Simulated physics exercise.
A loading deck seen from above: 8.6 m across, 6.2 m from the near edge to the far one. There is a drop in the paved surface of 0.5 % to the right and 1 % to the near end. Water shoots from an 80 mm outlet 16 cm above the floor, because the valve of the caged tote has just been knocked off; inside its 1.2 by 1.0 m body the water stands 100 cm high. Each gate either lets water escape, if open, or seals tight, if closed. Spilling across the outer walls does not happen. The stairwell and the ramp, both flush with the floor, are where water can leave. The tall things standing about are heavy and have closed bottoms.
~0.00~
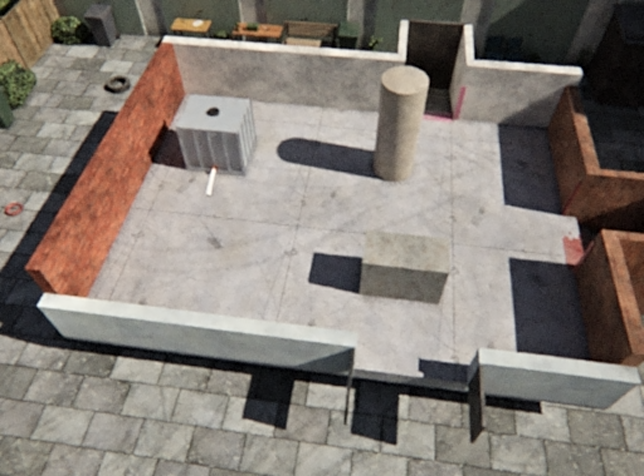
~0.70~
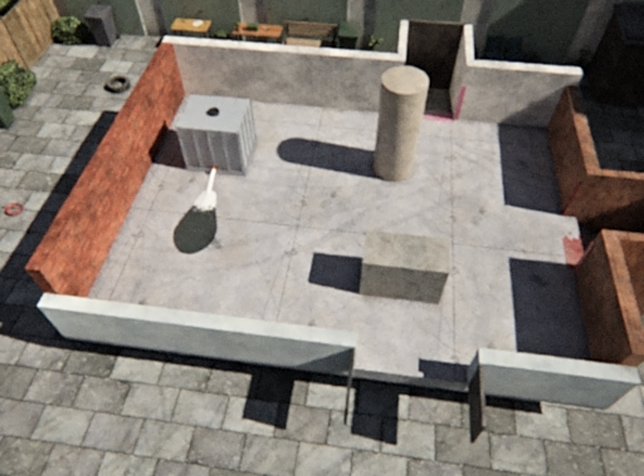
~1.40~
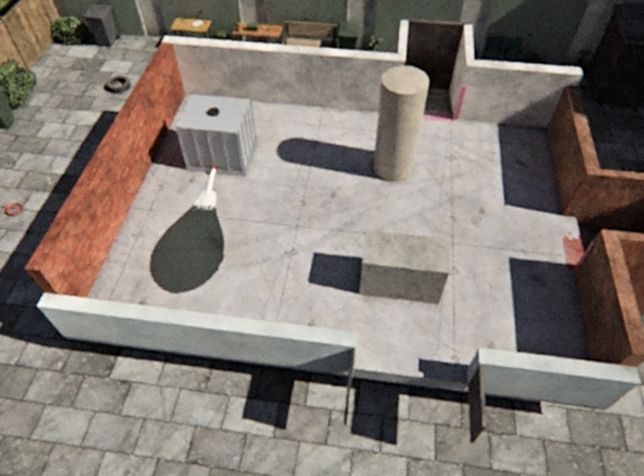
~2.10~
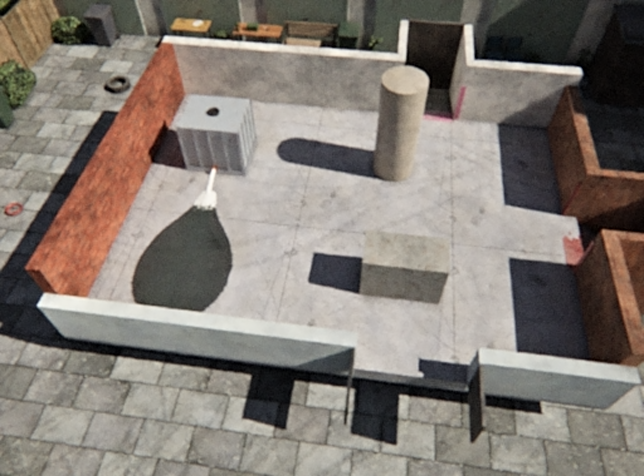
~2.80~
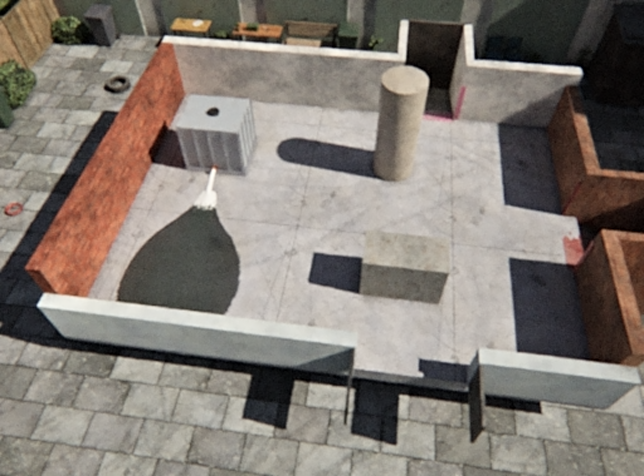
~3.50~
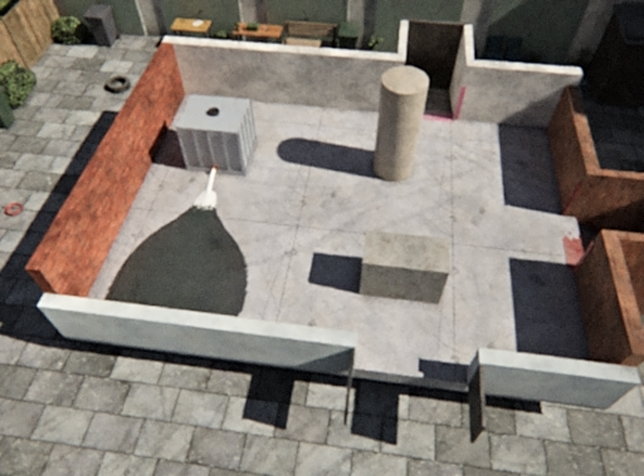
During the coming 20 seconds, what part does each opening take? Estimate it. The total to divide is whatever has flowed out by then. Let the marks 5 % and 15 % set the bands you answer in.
I would say the gate takes between 5 and 15 %; the stair shaft (marked red) takes under 5 %; the basement ramp (marked pink) takes not even 5 %.
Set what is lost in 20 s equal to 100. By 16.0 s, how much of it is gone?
By then, roughly 45 per cent.
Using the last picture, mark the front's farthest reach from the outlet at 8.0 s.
The front reaches farthest at about (371, 356).
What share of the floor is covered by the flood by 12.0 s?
It comes to about 25 percent wet.
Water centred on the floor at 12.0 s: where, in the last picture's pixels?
Centre of the water: Close to (213, 295).
After 5.0 s water covers 10 % of the floor and is deepest (4 cm) near (159, 328); gone so far, the gate 0 %, the stair shaft (marked red) 0 %, the basement ramp (marked pink) 0 %.
After 8.0 s water covers 15 % of the floor and is deepest (4 cm) near (128, 324); gone so far, the gate 0 %, the stair shaft (marked red) 0 %, the basement ramp (marked pink) 0 %.
After 12.0 s water covers 25 % of the floor and is deepest (4 cm) near (149, 327); gone so far, the gate 1 %, the stair shaft (marked red) 0 %, the basement ramp (marked pink) 0 %.
After 16.0 s water covers 30 % of the floor and is deepest (5 cm) near (149, 327); gone so far, the gate 5 %, the stair shaft (marked red) 0 %, the basement ramp (marked pink) 0 %.
After 20.0 s water covers 30 % of the floor and is deepest (6 cm) near (159, 328); gone so far, the gate 12 %, the stair shaft (marked red) 0 %, the basement ramp (marked pink) 0 %.
